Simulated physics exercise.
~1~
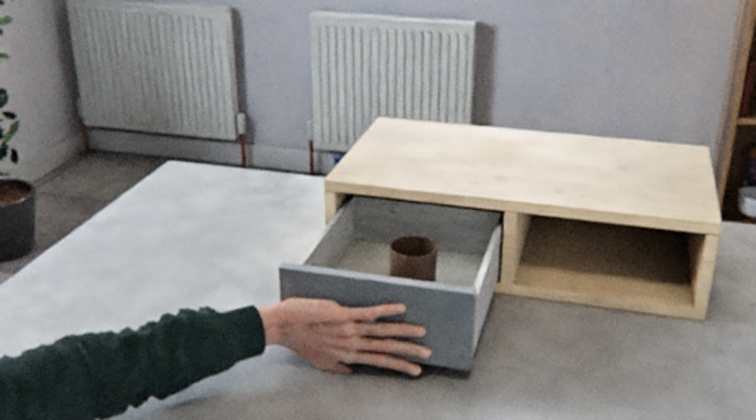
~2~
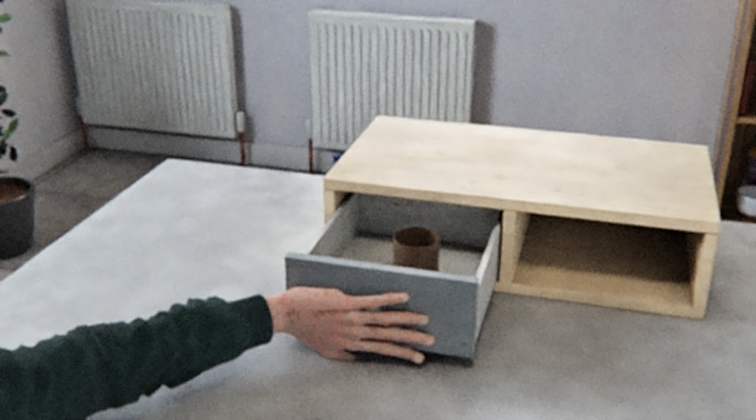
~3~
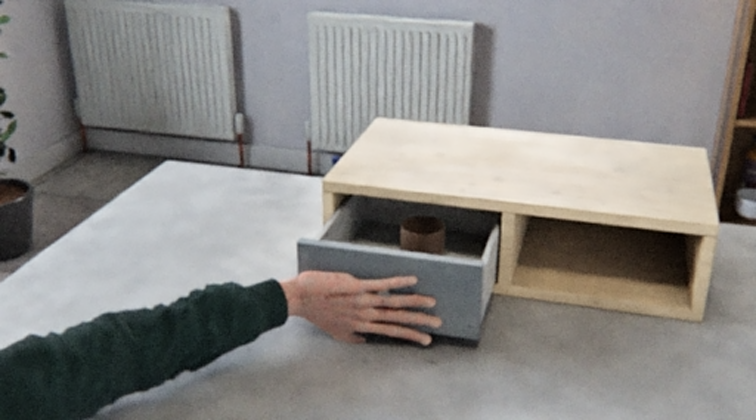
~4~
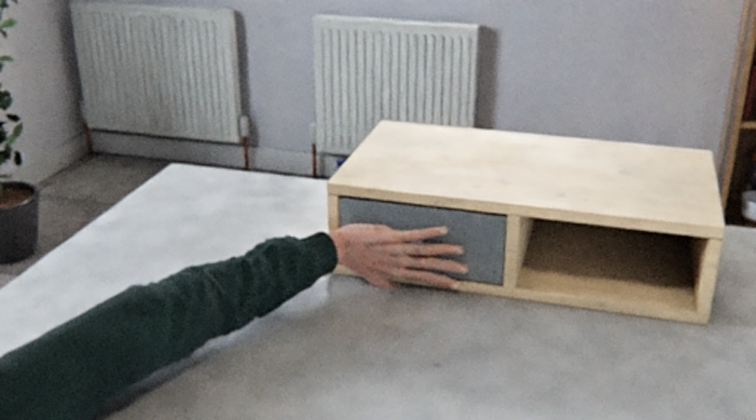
A hand pushes the grey drawer holding a brown cup fully into the wooden cabinet.
